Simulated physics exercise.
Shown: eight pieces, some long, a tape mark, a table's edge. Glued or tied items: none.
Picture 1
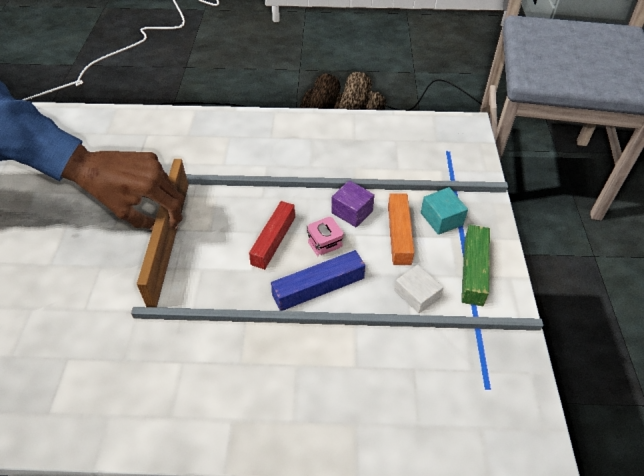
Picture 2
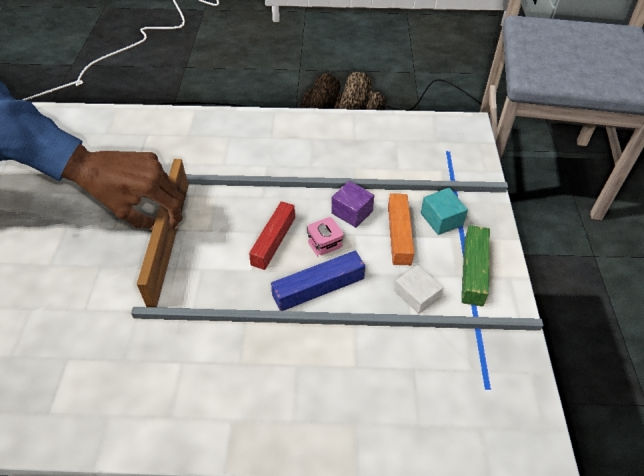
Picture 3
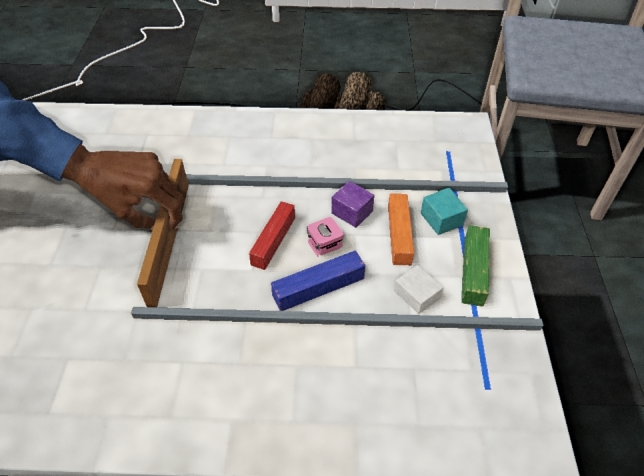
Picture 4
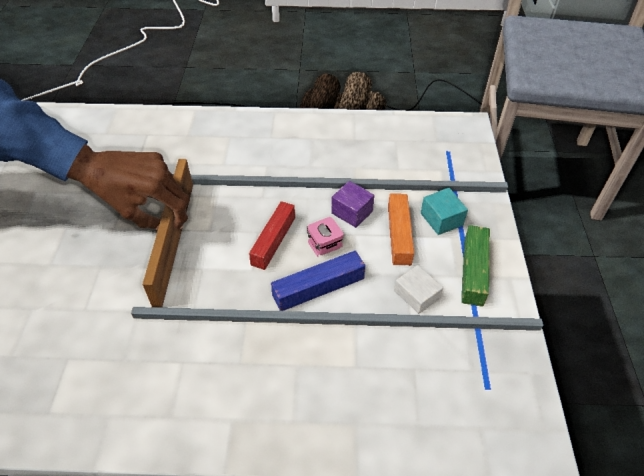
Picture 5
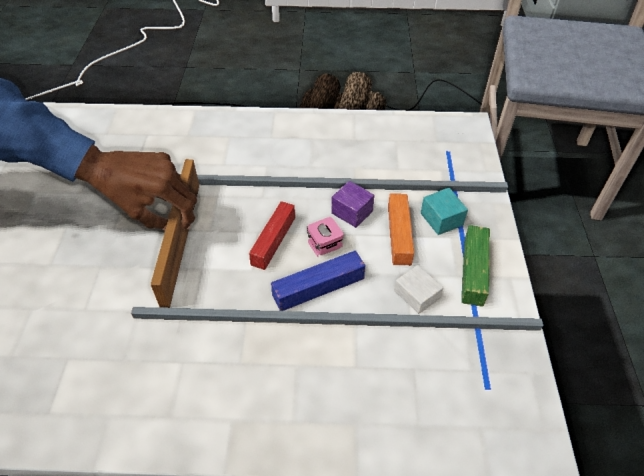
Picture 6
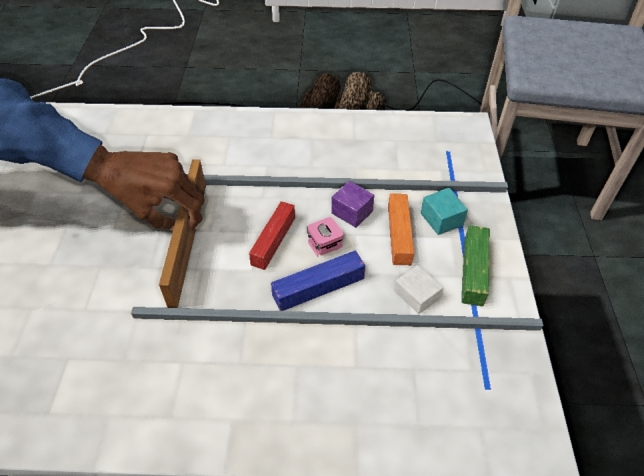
To begin with, a hand holds a wooden board upright at the left end of two gray rails on a pale table, with eight colorful pieces lying between the rails to its right. The hand then slides the board slightly rightward, still short of the red bar, while the pieces stay still.
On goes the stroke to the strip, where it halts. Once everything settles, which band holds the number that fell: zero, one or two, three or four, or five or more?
Odds are the fallen group will hold just one or two.
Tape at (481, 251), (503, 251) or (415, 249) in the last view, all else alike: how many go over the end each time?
Try by try, 4, 6 and 0.
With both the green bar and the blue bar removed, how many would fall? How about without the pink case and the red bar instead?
First 1, second 2.
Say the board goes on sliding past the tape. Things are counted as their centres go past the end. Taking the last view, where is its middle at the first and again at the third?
Near (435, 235) first, near (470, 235) second.
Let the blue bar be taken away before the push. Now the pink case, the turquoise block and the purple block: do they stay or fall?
Pink case still up, turquoise block down, purple block still up.
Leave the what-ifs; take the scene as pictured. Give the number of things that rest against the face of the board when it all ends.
That comes to 3.
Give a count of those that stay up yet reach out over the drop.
Count of overhanging things: 3.
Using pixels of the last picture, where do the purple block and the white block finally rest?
Going in order, first (475, 198) and next (534, 298).
Soon after, none off yet; green bar at rest near (476, 264); turquoise block at rest near (444, 212); white block at rest near (418, 289).
In the end, the number that fall off is one or two; gone, turquoise block and green bar.
